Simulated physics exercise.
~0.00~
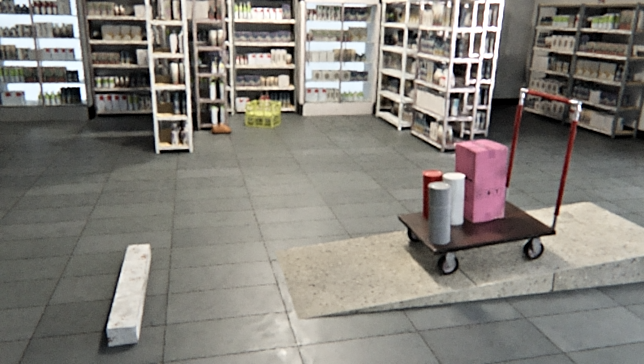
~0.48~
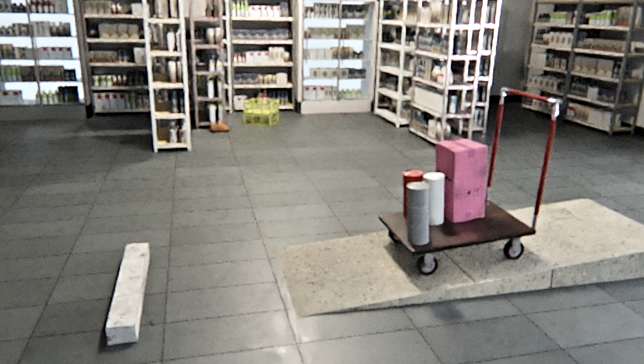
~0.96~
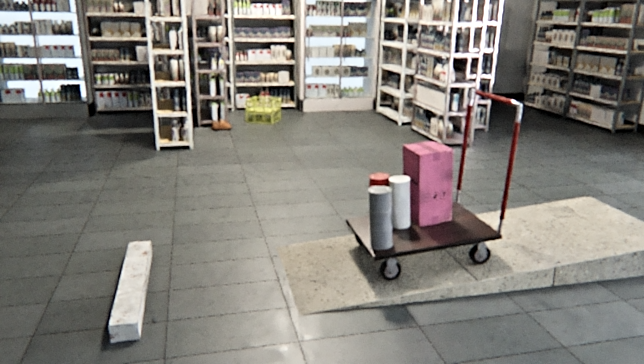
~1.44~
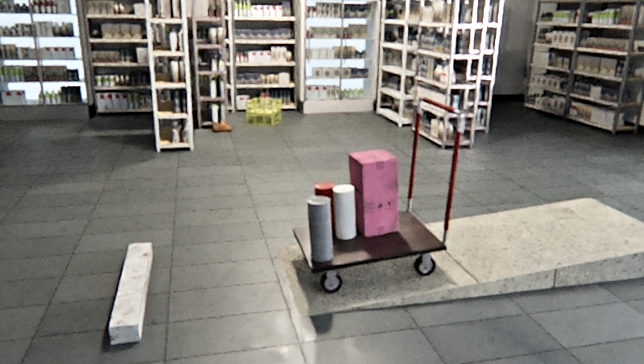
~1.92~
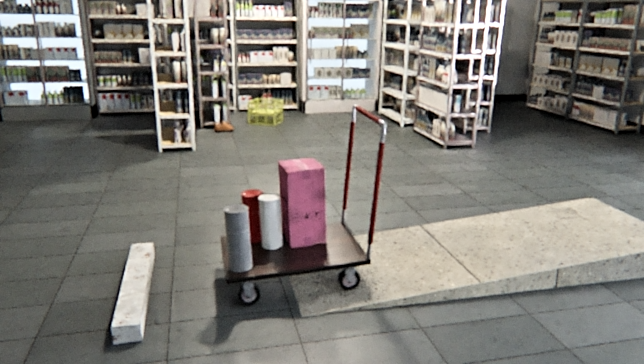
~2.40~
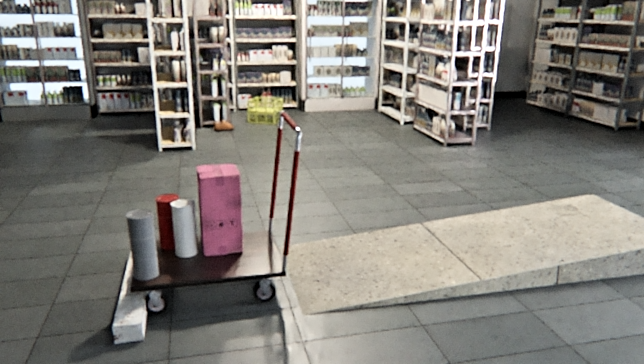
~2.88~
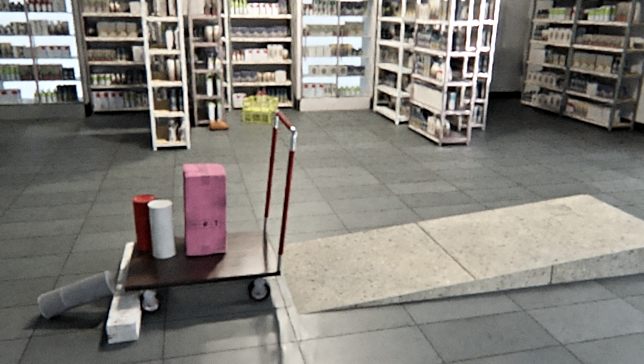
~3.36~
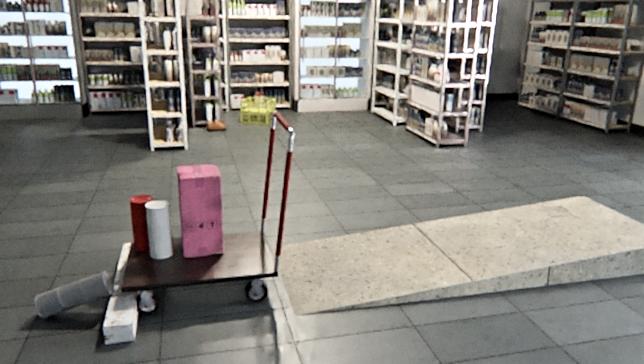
Trolley rolling left down a ramp and stopping at a kerb, its grey canister toppling off while three items stay upright aboard.
